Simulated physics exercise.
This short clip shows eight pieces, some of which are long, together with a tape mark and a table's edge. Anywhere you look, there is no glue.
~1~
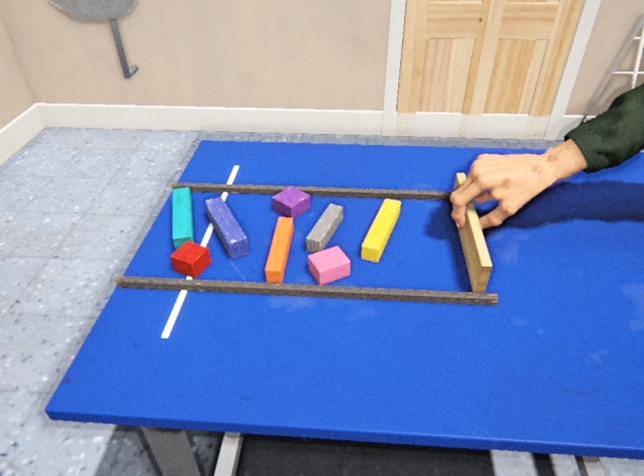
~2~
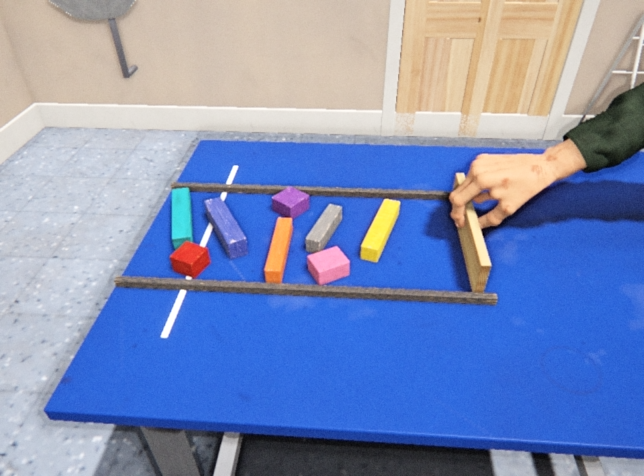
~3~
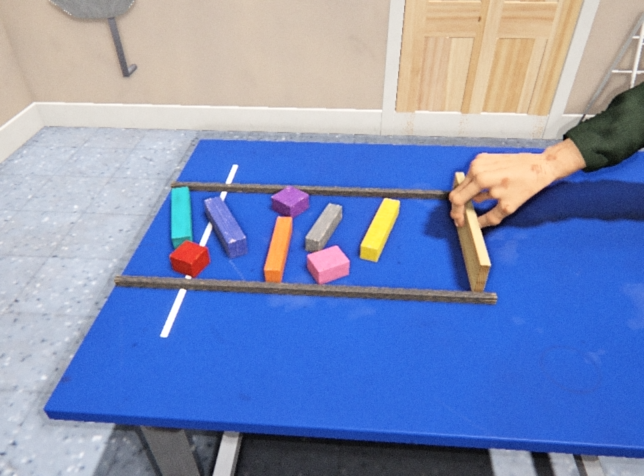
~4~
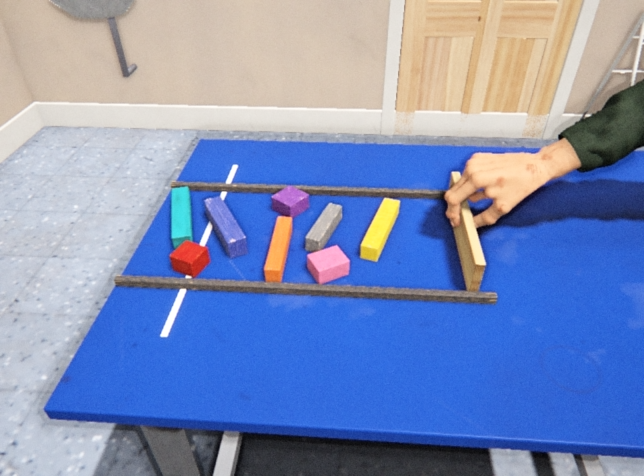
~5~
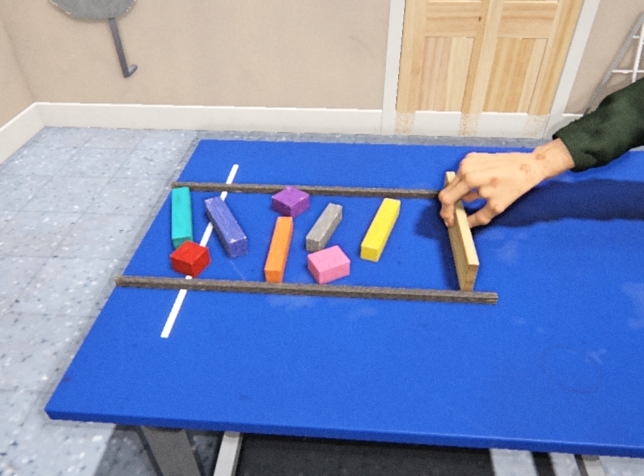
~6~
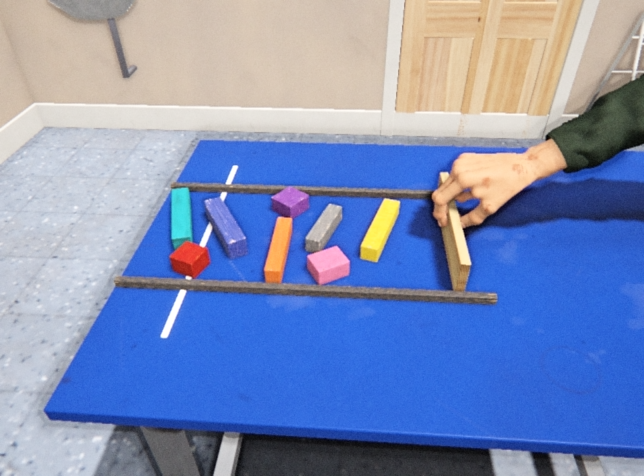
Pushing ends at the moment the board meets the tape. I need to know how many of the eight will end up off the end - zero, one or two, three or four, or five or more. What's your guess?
One to two.
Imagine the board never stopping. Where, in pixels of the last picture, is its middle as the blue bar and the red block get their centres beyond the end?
Its middle is about (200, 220) and about (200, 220).
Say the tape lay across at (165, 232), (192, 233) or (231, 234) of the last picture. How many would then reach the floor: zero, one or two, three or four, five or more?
Falls: Five or more; three or four; not one.
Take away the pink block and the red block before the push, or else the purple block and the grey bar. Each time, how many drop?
Result: 1 in the first case, with 0 in the second.
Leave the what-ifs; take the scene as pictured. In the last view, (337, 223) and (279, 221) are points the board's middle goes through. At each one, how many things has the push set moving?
Tally: 3; 6.
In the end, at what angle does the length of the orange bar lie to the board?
Out of line by around 0°.
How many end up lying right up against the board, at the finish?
Number: 2.
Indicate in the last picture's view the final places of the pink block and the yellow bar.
Same order as the question: First (177, 266), second (201, 223).
A little later, none off yet; turquoise stick at rest near (182, 217); red block at rest near (190, 260); blue bar at rest near (225, 227).
Next, none off yet; turquoise stick at rest near (182, 217); red block at rest near (190, 260); blue bar shifted a little near (215, 227).
When it is over, the number that fall off is one or two; down, turquoise stick.
